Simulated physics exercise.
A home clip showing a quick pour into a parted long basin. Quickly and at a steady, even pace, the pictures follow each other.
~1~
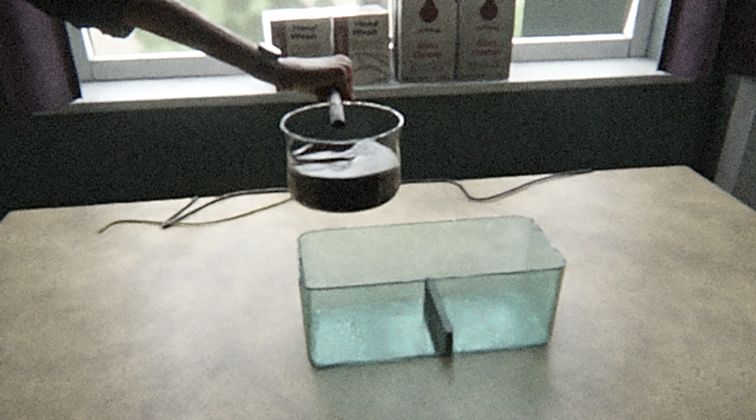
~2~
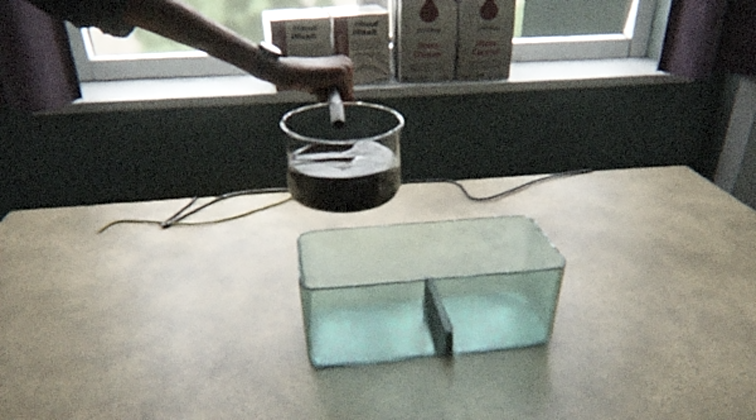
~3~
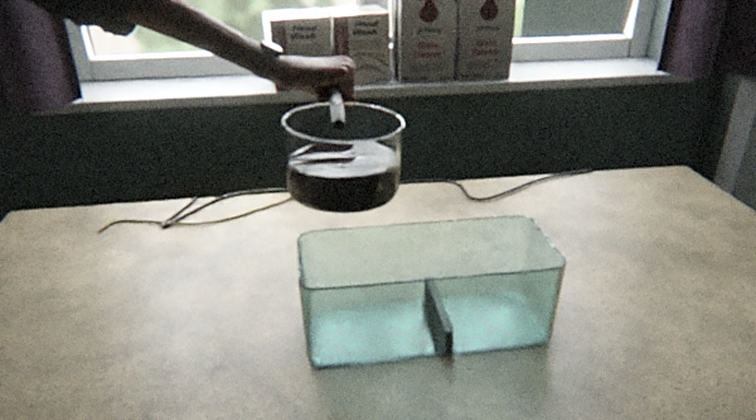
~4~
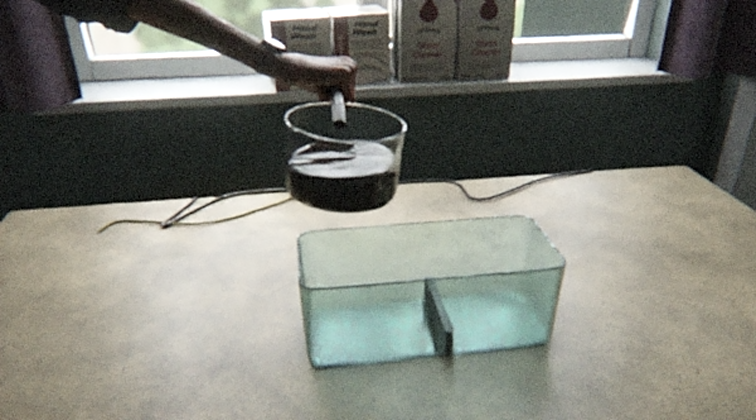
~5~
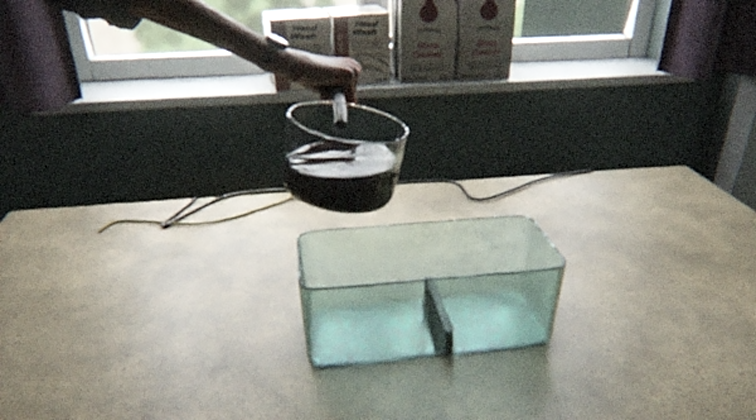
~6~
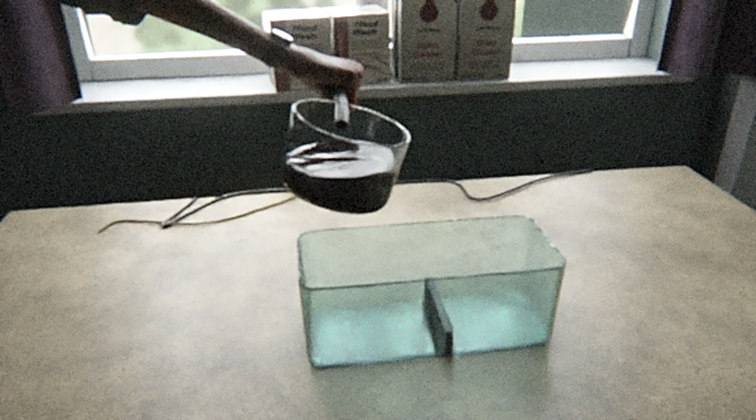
On a pale tabletop before a bright window, seen from slightly above by a still camera, thin dark cords lie behind a long greenish clear basin with a dark divider. An arm reaches in from the upper left, holding a round clear vessel of dark liquid above the basin, with boxes on the sill behind. The hand holds the vessel nearly level, then gradually tilts it rightward.
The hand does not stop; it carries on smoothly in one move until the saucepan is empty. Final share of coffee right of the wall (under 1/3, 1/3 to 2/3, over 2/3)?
1/3 to 2/3.
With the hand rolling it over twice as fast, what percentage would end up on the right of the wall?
Somewhere near 20 percent.
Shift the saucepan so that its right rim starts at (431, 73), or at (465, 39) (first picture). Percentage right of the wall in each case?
In order, roughly 90 percent and 85 percent.
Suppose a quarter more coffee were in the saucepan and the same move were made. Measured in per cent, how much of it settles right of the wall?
It comes to around 55 percent.
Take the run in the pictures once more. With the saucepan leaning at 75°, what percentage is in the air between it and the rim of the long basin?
Share in flight: Approx. 25 %.
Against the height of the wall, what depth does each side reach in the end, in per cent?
About 40 per cent on the left and 30 per cent on the right.
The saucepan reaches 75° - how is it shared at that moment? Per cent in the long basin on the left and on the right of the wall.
0 per cent left, 0 per cent right.
A moment on, the saucepan is tipped on its side and 72 per cent is still to pour, 2 is left of the wall and 0 right of it.
Next, the saucepan is tipped right over and 15 per cent is still to pour, 29 is left of the wall and 42 right of it.
Then the saucepan is tipped right over and 0 per cent is still to pour, 56 is left of the wall and 42 right of it.
Later the saucepan is tipped right over and 0 per cent is still to pour, 57 is left of the wall and 43 right of it.
In the end 57 per cent lies left of the wall, 43 right of it and 1 outside.
